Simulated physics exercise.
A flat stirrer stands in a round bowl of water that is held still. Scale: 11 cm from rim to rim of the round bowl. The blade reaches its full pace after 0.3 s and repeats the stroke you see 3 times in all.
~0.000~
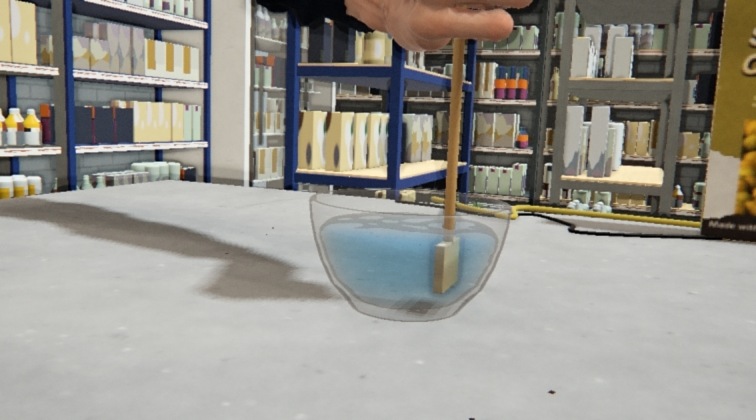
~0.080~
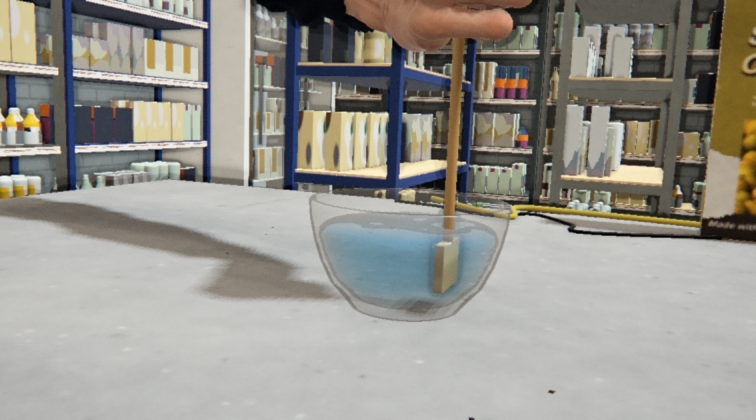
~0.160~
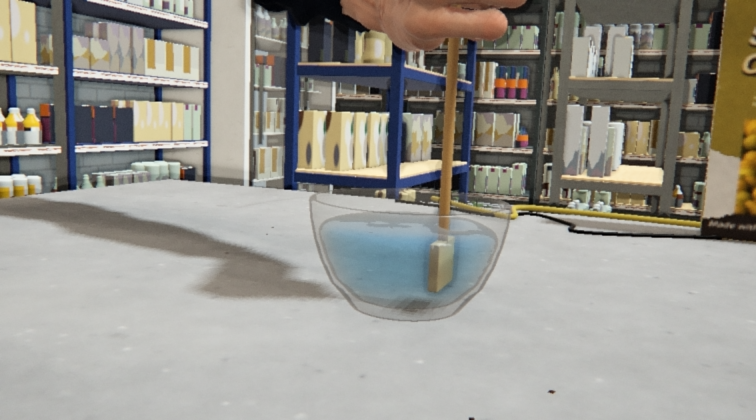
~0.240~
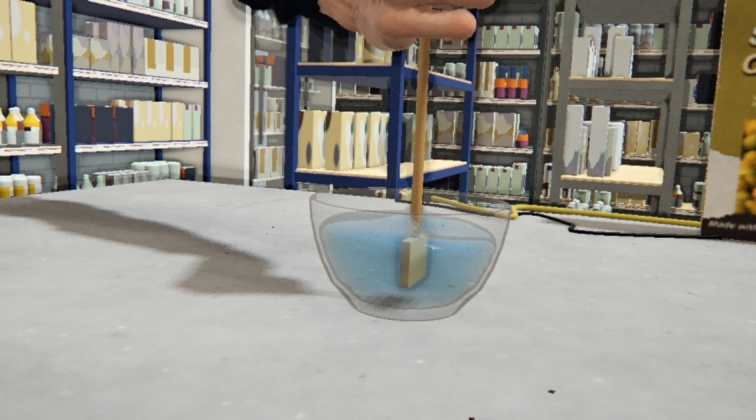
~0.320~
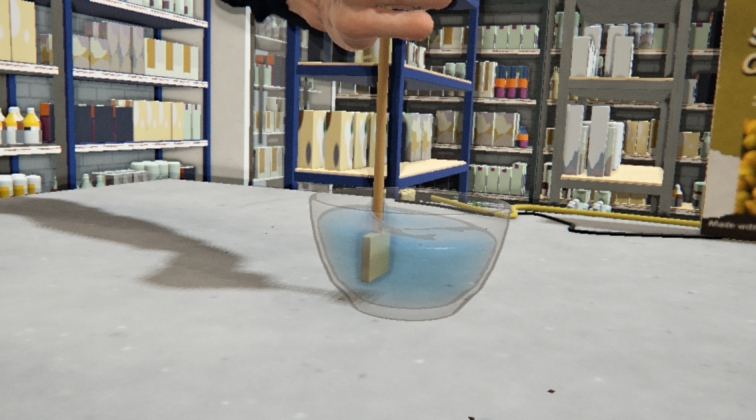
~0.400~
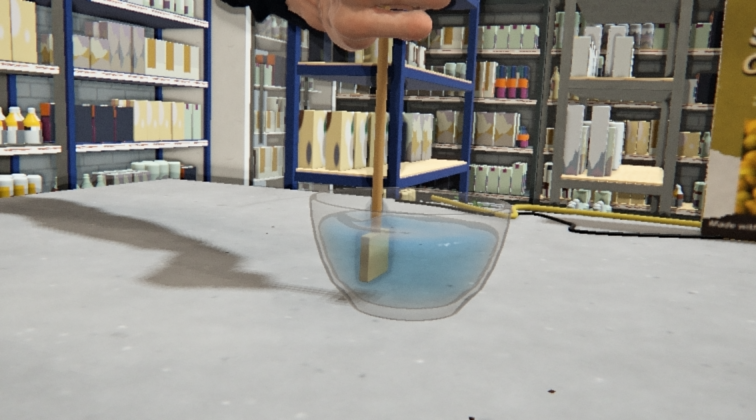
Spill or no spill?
This round bowl slops over.
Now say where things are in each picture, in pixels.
In the first frame, the stem is at (457, 83); the water meets the walls at (327, 219) and (498, 237); the rim runs from (322, 197) to (507, 214).
In the second frame, the stem is at (457, 83); the water meets the walls at (328, 219) and (499, 236).
In the third frame, the stem is at (452, 83); the water meets the walls at (328, 218) and (497, 237).
In the fourth frame, the stem is at (423, 82); the water meets the walls at (327, 216) and (497, 243).
In the fifth frame, the stem is at (383, 81); the water meets the walls at (326, 209) and (498, 238).
In the sixth frame, the stem is at (382, 81); the water meets the walls at (326, 215) and (499, 233).
After 0.70 s 0 ml is over the rim.
After 1.00 s 0 ml is over the rim.
After 1.31 s 1 ml is over the rim.
After 1.61 s 5 ml is over the rim.
In the end 5 ml is over the rim.
